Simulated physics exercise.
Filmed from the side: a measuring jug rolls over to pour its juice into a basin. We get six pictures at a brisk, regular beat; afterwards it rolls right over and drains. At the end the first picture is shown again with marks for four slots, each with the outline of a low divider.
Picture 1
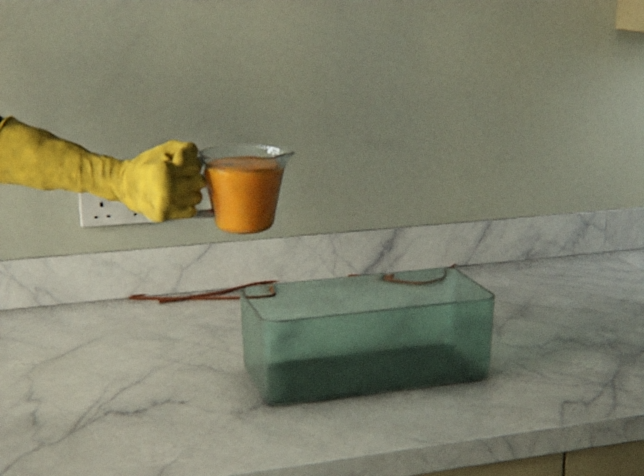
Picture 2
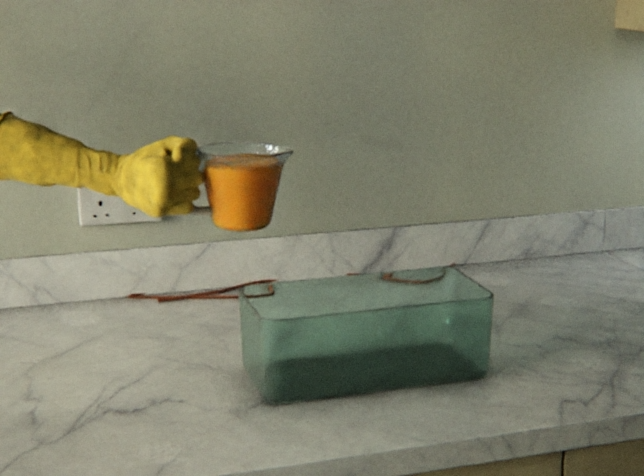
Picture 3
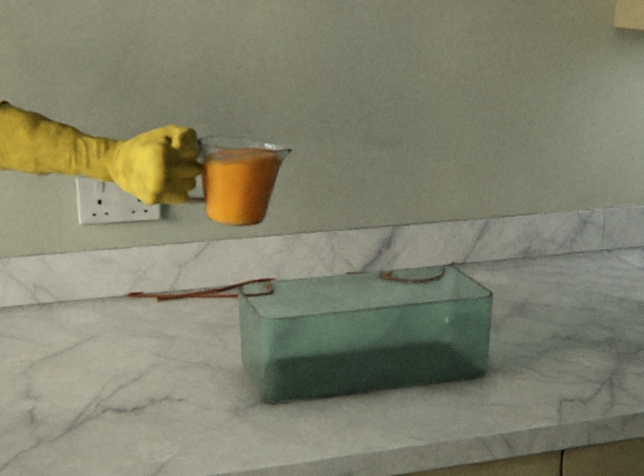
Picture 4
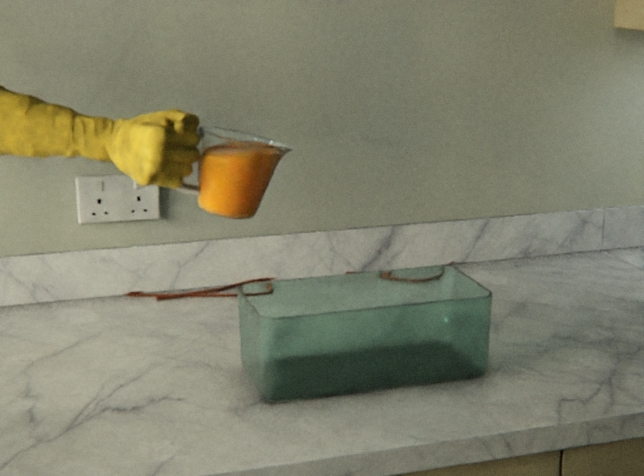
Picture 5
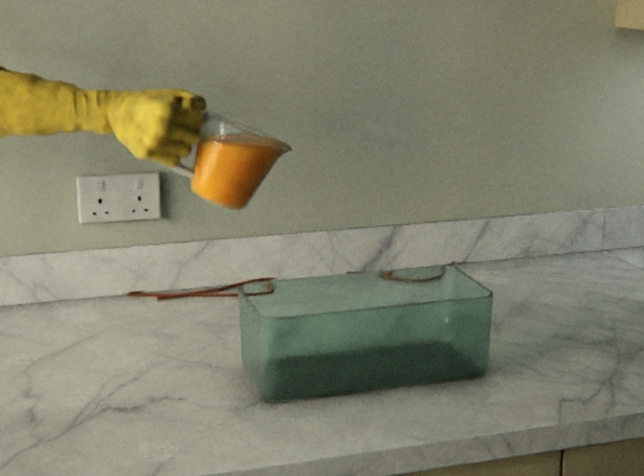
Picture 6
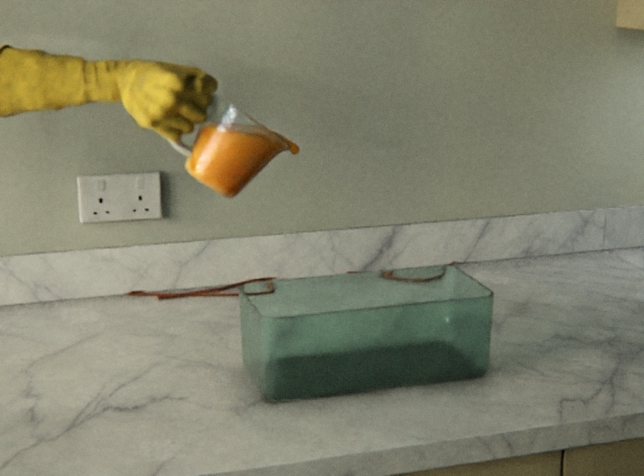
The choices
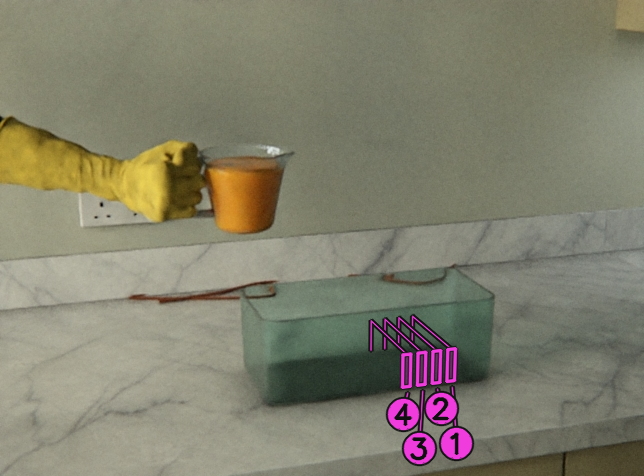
A yellow-gloved hand tilts a jug of orange juice rightward until juice reaches its lip.
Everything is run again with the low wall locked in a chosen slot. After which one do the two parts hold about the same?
The answer is position 4.
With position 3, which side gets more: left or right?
The left side.
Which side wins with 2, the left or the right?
The left side.
In magenta, 1 at (452, 386); 2 at (437, 388); 3 at (422, 390); 4 at (407, 392).
With 1, about 85 % ends left of the wall and 7 % right of it; 8 % is lost outside.
With 2, about 85 % ends left of the wall and 6 % right of it; 9 % is lost outside.
With 3, about 86 % ends left of the wall and 6 % right of it; 8 % is lost outside.
With 4, about 55 % ends left of the wall and 40 % right of it; 5 % is lost outside.
